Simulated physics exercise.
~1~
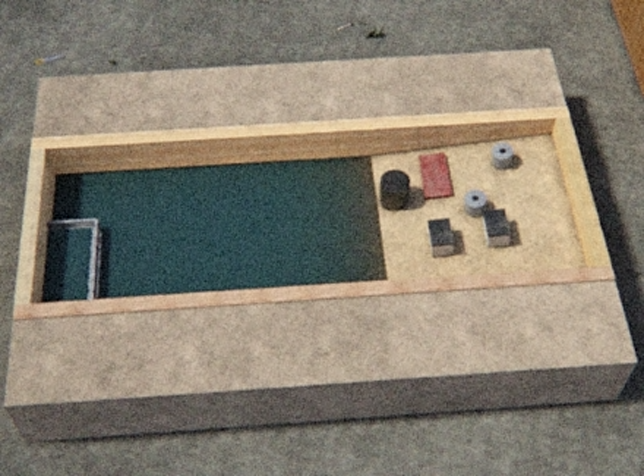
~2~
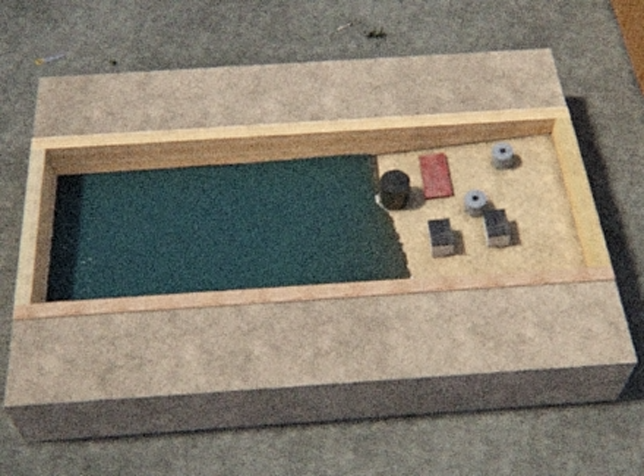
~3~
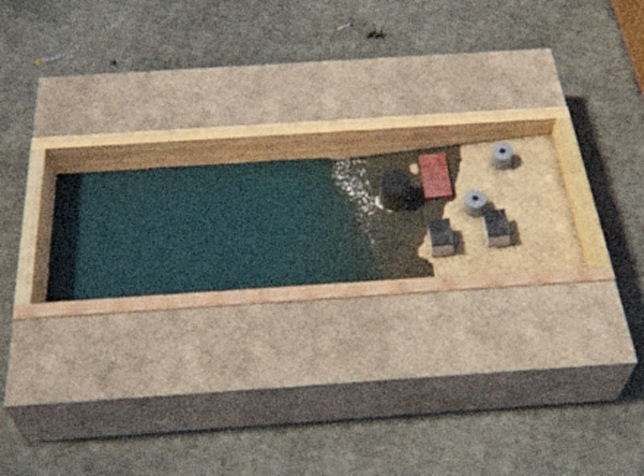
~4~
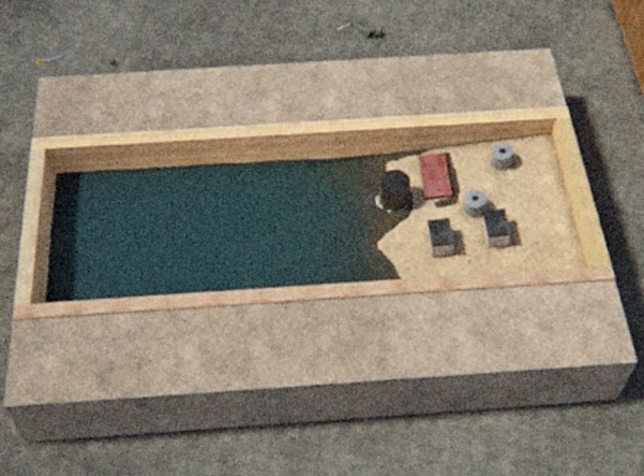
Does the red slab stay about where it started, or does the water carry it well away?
It stays about where it started. The water reaches it, but it barely shifts.
